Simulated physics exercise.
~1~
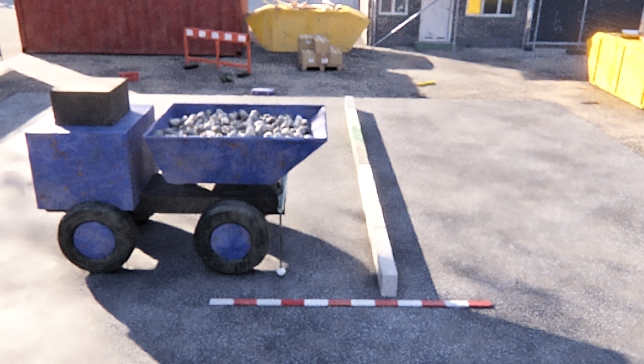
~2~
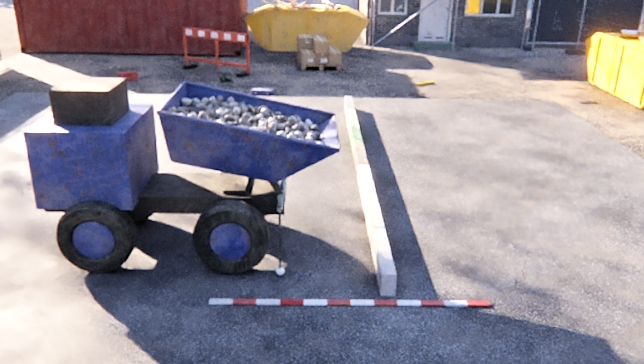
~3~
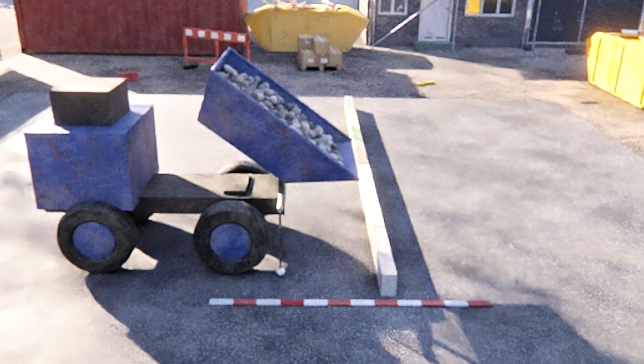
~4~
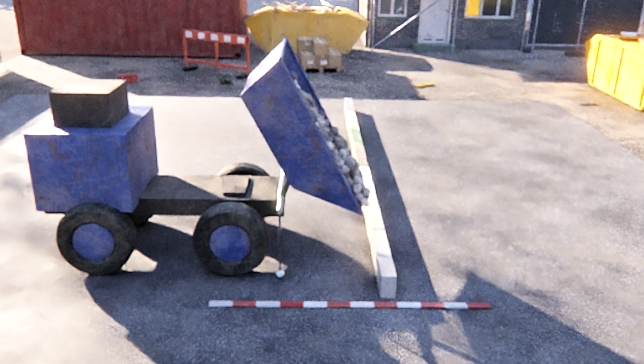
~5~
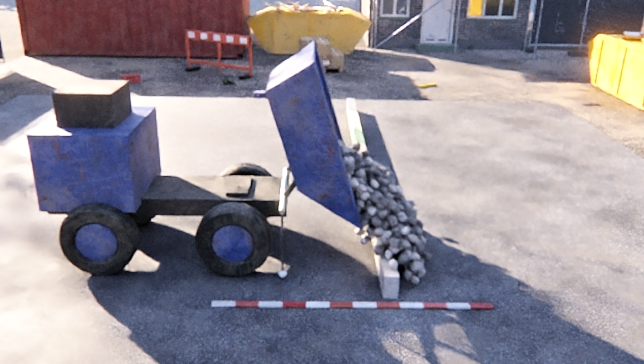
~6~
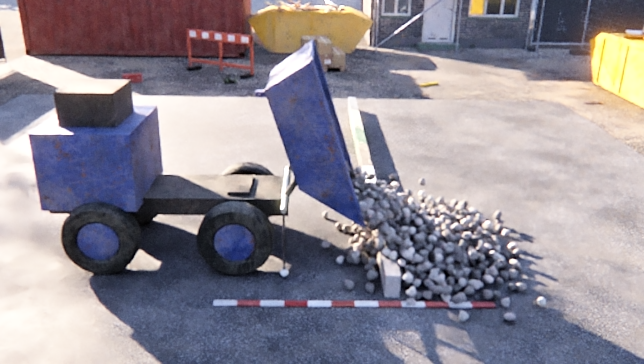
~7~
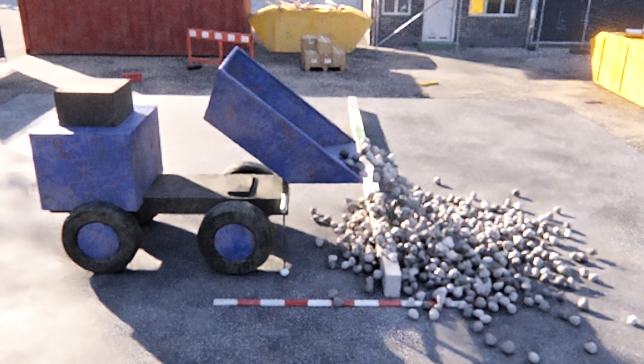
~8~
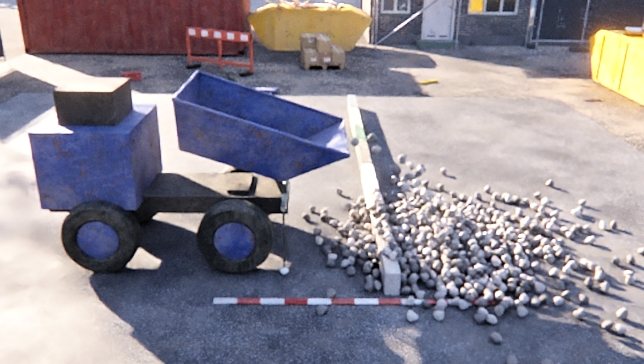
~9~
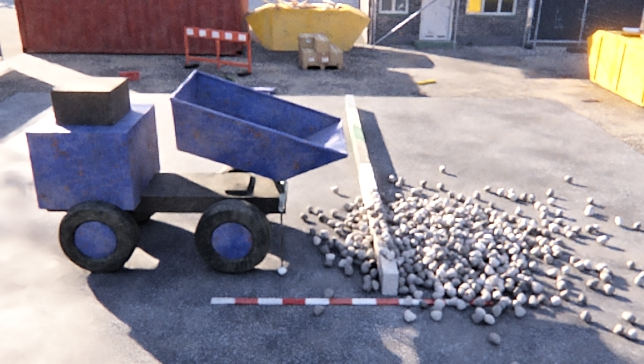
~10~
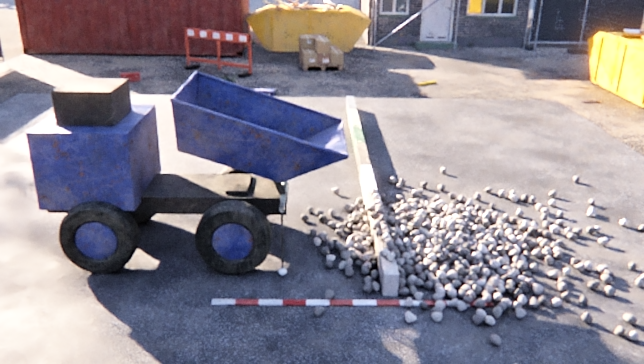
The footage shows a small blue dumper tipping its body steeply to the right, pouring rounded grey stones onto and over a low kerb. The emptied body lowers partway and stays tilted, with most stones spread beyond the kerb and some on the near side.
